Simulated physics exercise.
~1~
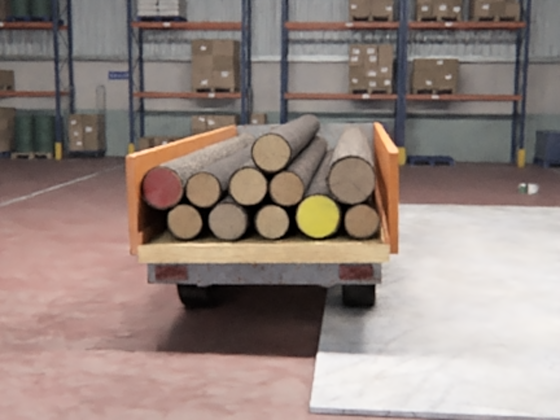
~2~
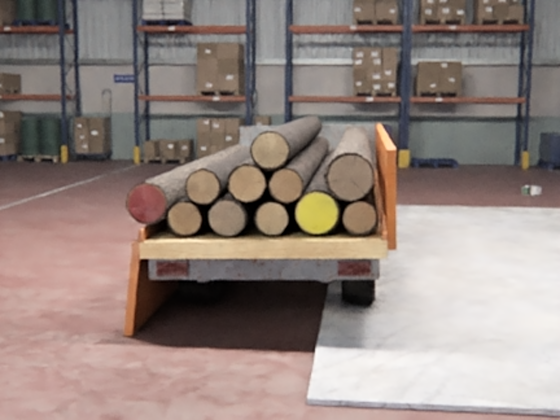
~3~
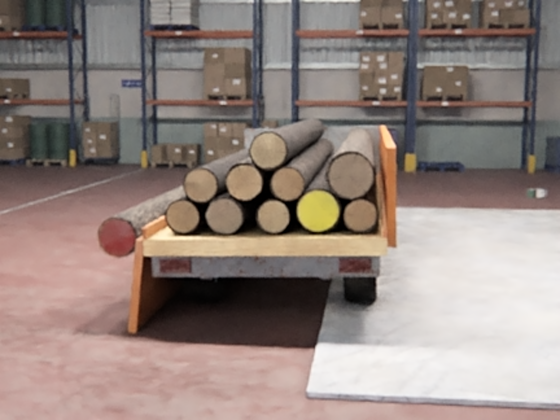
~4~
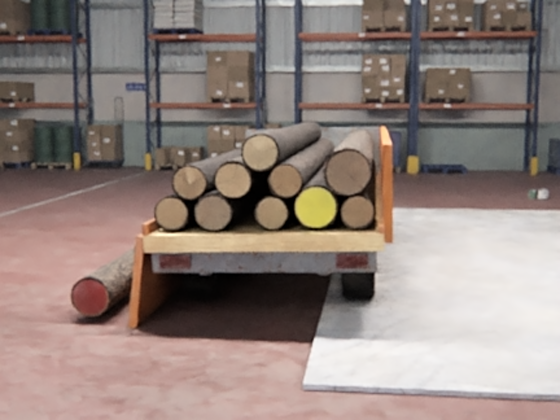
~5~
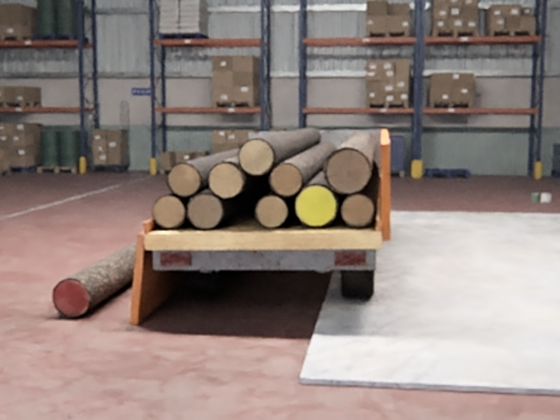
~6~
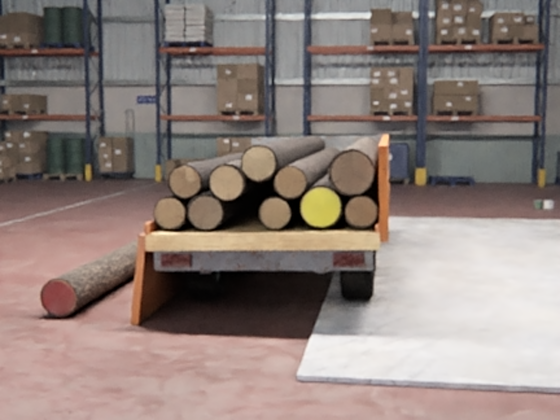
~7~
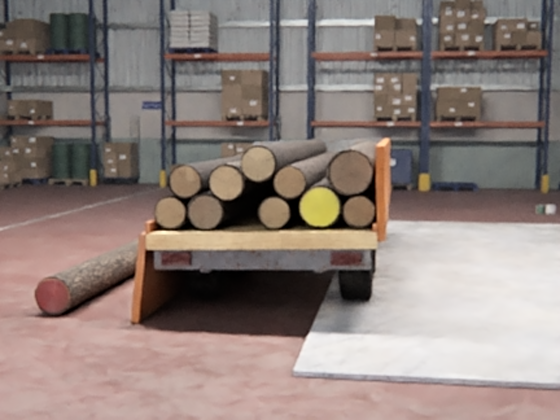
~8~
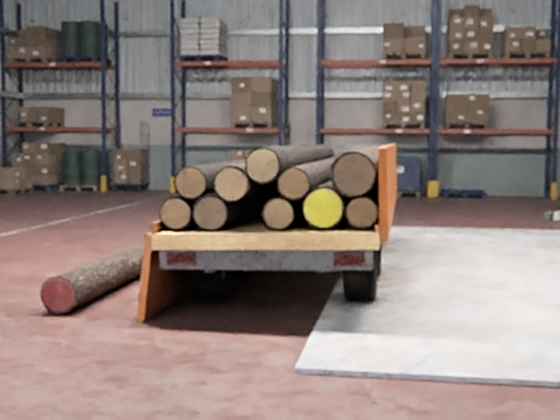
The left side board of a parked trailer stacked with timber poles swung down, and the red-ended pole rolled off that side onto the warehouse floor. The rest shifted slightly and stayed aboard, including the yellow-ended one, while the red one lay beside the trailer.
